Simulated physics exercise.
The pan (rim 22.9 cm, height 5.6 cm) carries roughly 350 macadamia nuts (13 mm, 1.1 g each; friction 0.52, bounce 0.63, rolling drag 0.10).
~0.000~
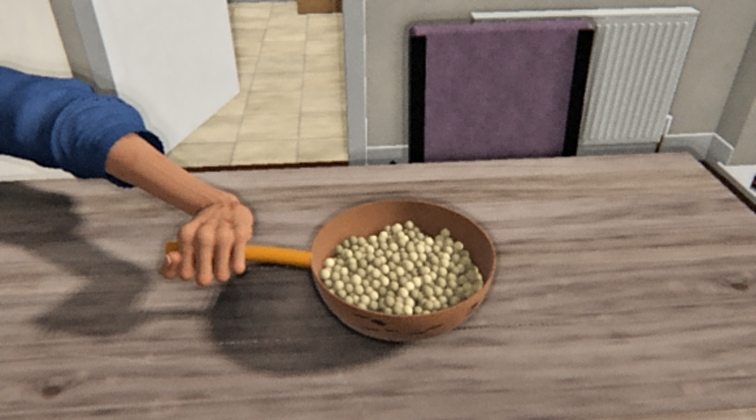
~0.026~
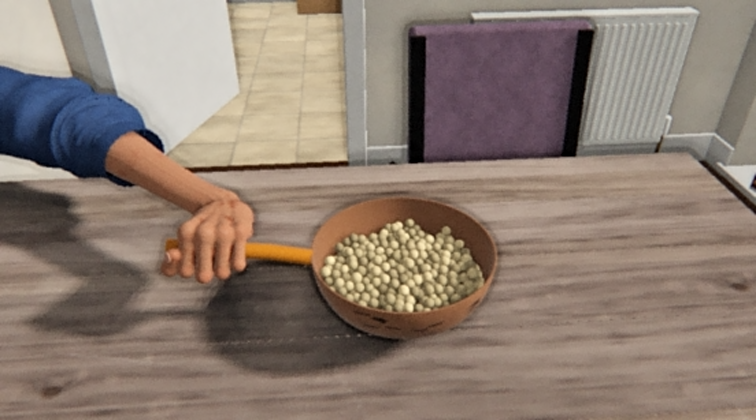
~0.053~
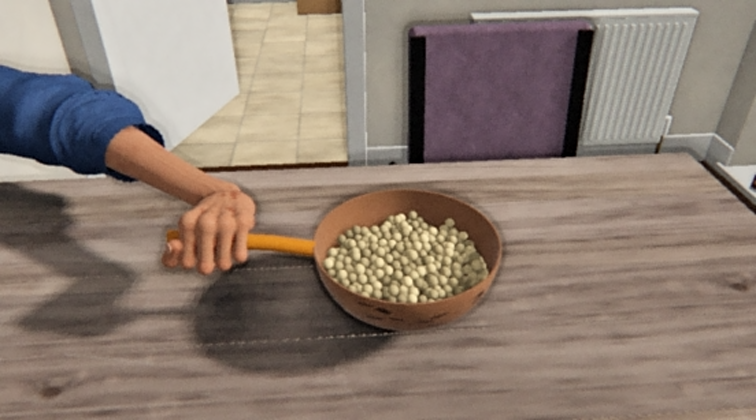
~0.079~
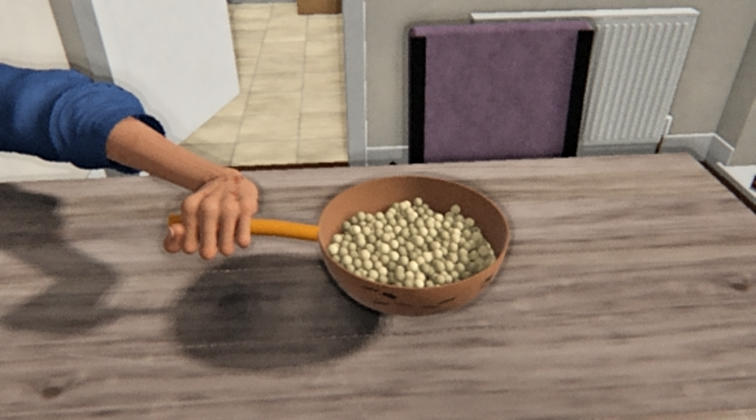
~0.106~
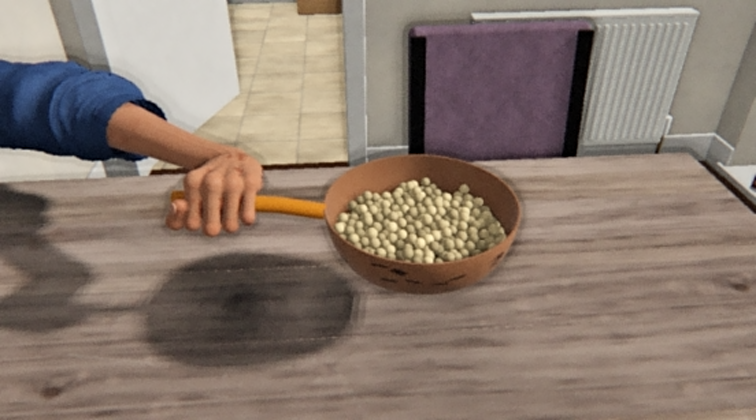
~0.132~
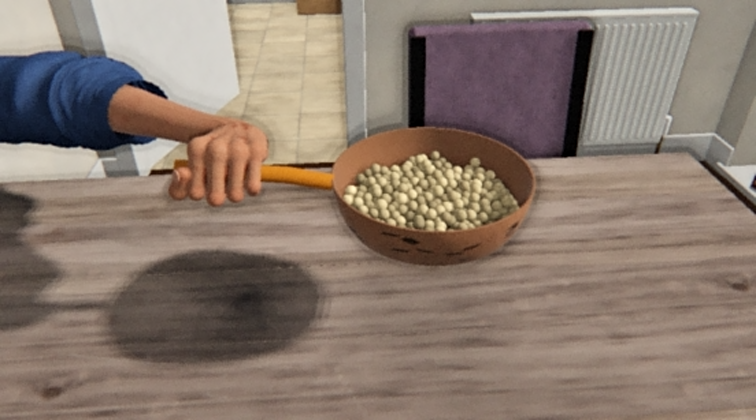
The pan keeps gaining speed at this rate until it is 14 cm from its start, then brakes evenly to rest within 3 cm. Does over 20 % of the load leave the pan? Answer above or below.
Share that leaves it, set against 20 %: Above.
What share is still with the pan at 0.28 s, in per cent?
Some 0 per cent of the load.
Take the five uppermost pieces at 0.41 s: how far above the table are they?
Roughly 38 cm.
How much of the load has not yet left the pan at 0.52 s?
About 20 per cent.
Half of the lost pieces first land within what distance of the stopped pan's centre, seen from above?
Roughly 24 cm.
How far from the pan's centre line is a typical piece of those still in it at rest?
About 6.5 cm.
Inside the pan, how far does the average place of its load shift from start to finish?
Some 1.5 cm.
Then, at 0.28 s, in the air 100 %; middle of the pieces not yet landed near (508, 55).
Then, at 0.41 s, in the air 100 %; middle of the pieces not yet landed near (562, 74).
Then, at 0.52 s, pan 20 %, in the air 80 %; middle of the pieces not yet landed near (580, 179).
After 0.63 s, pan 20 %, fallen right of where it stops 75 %, in the air 5 %; middle of the pieces not yet landed near (517, 192).
By 1.3 s all is still; pan 20 %, fallen right of where it stops 80 %.
